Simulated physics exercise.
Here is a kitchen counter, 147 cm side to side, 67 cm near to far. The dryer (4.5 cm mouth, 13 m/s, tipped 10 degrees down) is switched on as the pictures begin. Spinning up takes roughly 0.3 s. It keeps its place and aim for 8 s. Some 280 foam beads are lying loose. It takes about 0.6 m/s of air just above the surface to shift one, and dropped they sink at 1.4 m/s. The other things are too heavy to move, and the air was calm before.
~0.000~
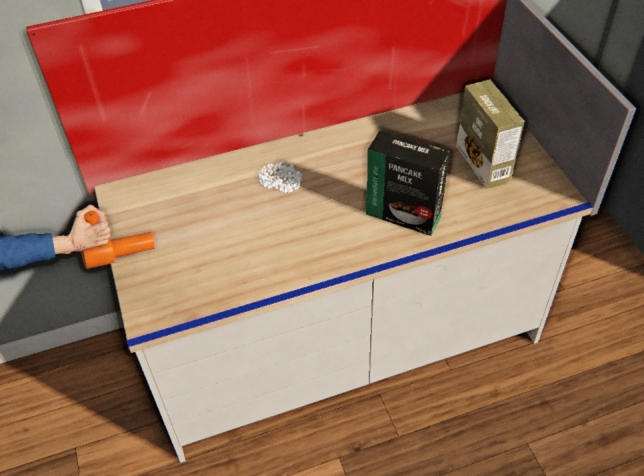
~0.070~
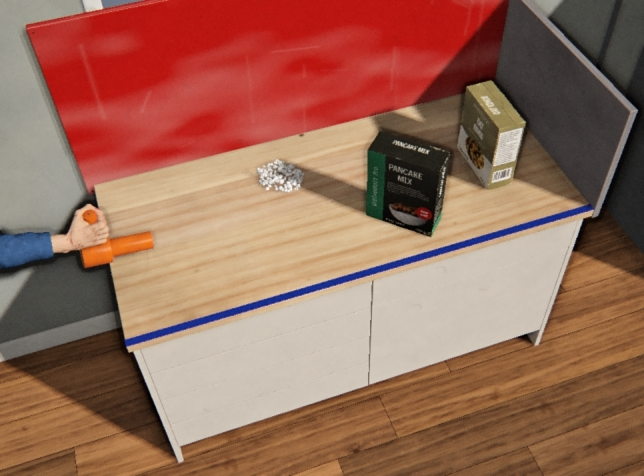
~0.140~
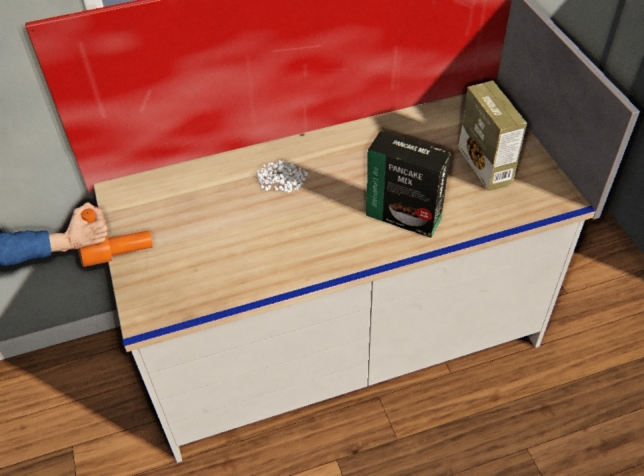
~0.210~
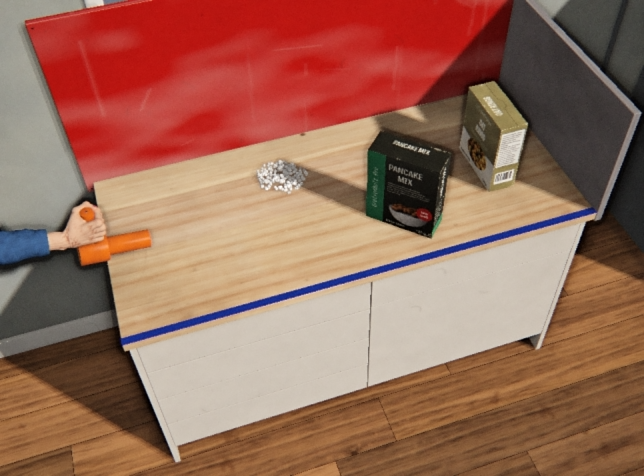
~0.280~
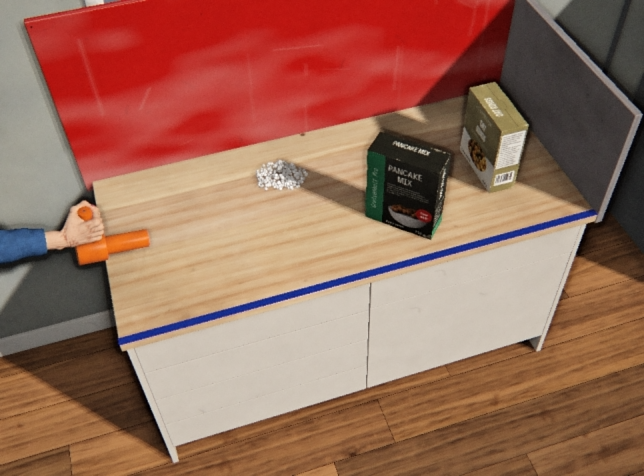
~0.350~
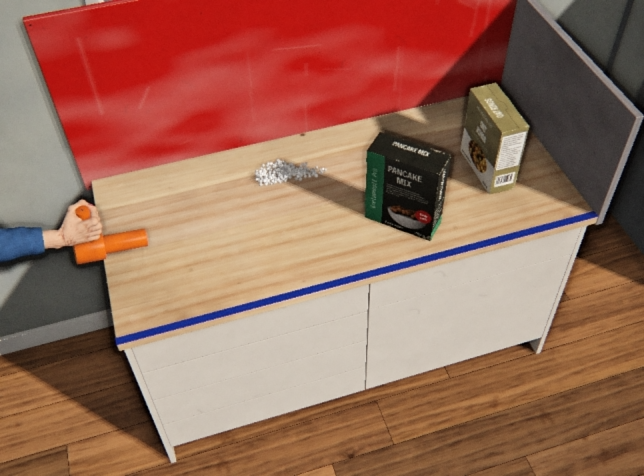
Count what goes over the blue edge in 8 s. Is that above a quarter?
As for a quarter going over the blue edge: No.
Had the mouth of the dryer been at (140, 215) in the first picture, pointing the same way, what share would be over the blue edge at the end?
In that case some 80 per cent.
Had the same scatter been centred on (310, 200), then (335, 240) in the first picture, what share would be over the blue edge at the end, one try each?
In turn about 30 %, 100 %.
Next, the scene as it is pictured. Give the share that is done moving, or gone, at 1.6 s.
Some 3 per cent.
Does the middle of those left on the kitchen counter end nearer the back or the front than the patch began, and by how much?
To the back, by about 15 cm.
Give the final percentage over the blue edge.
Some 0 per cent.
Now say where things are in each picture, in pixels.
In the first frame, the middle of the foam beads is near (281, 177), none has stirred yet and the mouth of the dryer is at (153, 240).
In the second frame, the middle of the foam beads is near (281, 177), none has stirred yet and the blue edge is centred on (376, 274).
In the third frame, the middle of the foam beads is near (282, 176), none has stirred yet, the top of a carton is at (409, 151) and the top of a carton is at (497, 104).
In the fourth frame, the middle of the foam beads is near (282, 176) and none has stirred yet.
In the fifth frame, the middle of the foam beads is near (282, 176) and about 5 % have left their places.
In the sixth frame, the middle of the foam beads is near (284, 173), the farthest in sight from the dryer is at (325, 170) and about 30 % have left their places.
After 1.6 s, 97 % are on the move or not yet settled, 0 % are over the blue edge; the middle of those still in play is near (490, 87).
After 2.6 s, 91 % are on the move or not yet settled, 0 % are over the blue edge; the middle of those still in play is near (498, 88).
After 4.4 s, 90 % are on the move or not yet settled, 0 % are over the blue edge; the middle of those still in play is near (502, 86).
After 8.0 s, at the end, 0 % are over the blue edge; the middle of those still in play is near (505, 87).
